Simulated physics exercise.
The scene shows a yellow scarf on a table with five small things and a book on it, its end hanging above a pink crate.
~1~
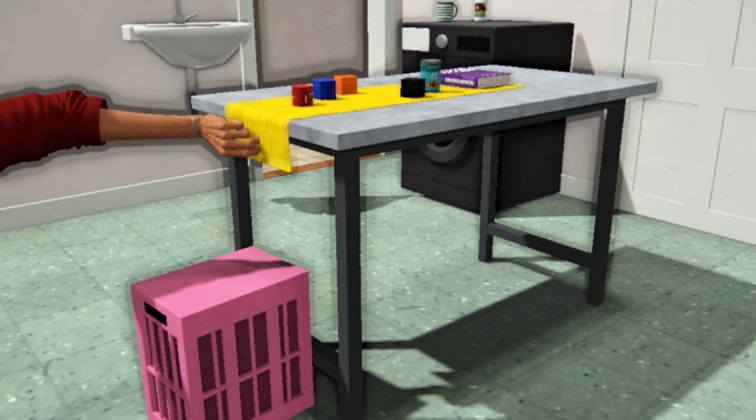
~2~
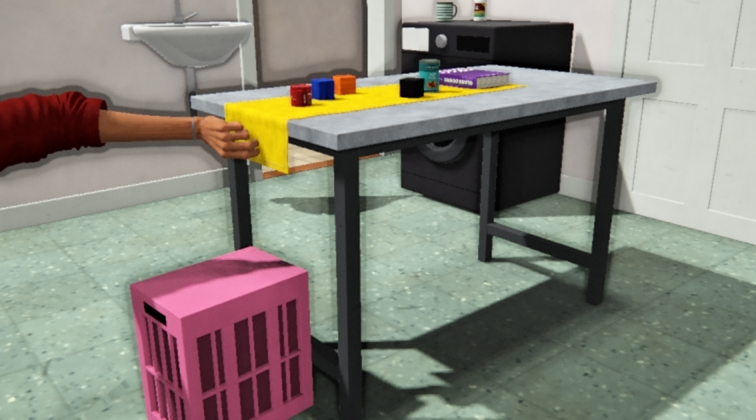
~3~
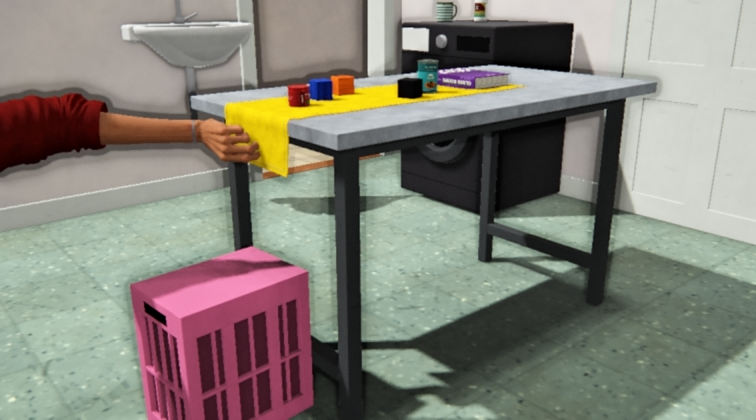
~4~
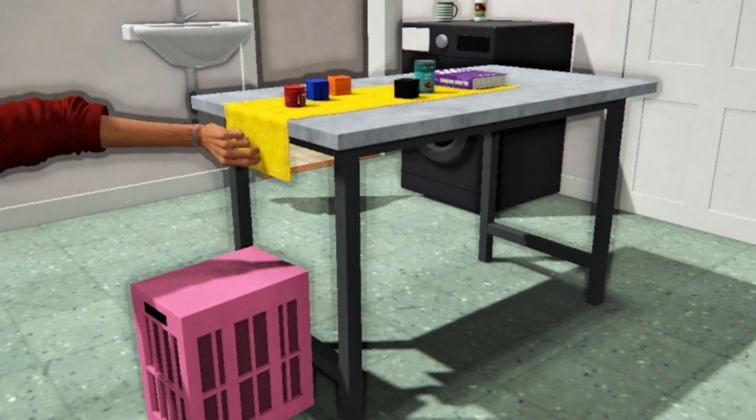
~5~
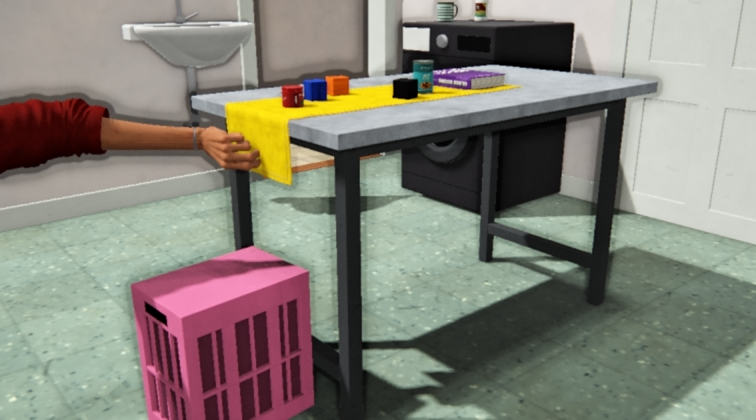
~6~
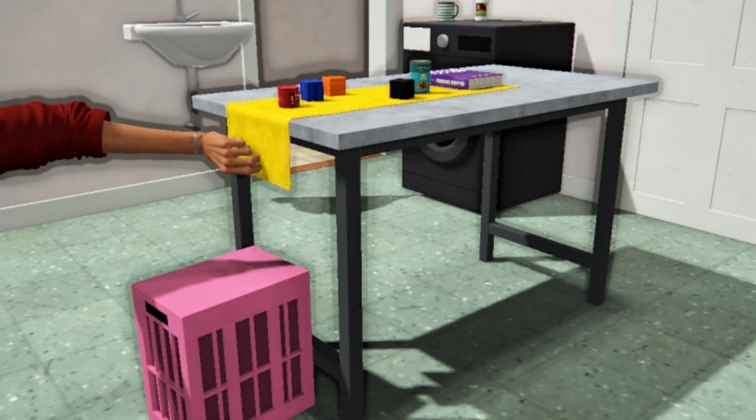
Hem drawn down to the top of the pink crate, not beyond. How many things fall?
I'd say the tally of dropped things is a pair in the end.
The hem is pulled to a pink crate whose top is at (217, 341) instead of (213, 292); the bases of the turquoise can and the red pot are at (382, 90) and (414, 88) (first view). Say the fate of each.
In the end the turquoise can is still on top and the red pot is still on top.
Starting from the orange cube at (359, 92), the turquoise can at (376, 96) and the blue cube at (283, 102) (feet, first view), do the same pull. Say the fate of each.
Outcome: Orange cube stays aboard, turquoise can stays aboard, blue cube falls away.
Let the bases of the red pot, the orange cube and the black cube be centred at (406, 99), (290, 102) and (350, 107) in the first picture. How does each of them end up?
Start with the red pot, which is kept; next the orange cube, which is lost; last the black cube, which is lost.
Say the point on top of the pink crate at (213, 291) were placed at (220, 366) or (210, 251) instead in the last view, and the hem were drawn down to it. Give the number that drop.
Counts: 4 / 1.
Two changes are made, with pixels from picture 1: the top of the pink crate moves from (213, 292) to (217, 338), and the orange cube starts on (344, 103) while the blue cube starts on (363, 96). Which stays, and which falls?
Looks like the orange cube ends up down, and the blue cube ends up down.
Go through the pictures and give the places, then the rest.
In the first picture, hem (291, 172); red pot (302, 86); blue cube (324, 80); orange cube (346, 76); black cube (413, 79); turquoise can (431, 60); top of the crate (213, 292).
In the second picture, hem (290, 174); red pot (301, 86).
In the third picture, hem (288, 177); blue cube (321, 80).
In the fourth picture, hem (292, 182); orange cube (339, 77); top of the crate (212, 292).
In the fifth picture, hem (292, 185); black cube (405, 79).
In the sixth picture, hem (292, 190); red pot (288, 87); blue cube (312, 81); orange cube (334, 77); black cube (402, 80); turquoise can (421, 61).
Soon after, hem near (261, 242); red pot gone.
After that, hem on the crate; red pot and blue cube gone.
In the end, hem on the crate; red pot and blue cube gone. It carries off two.
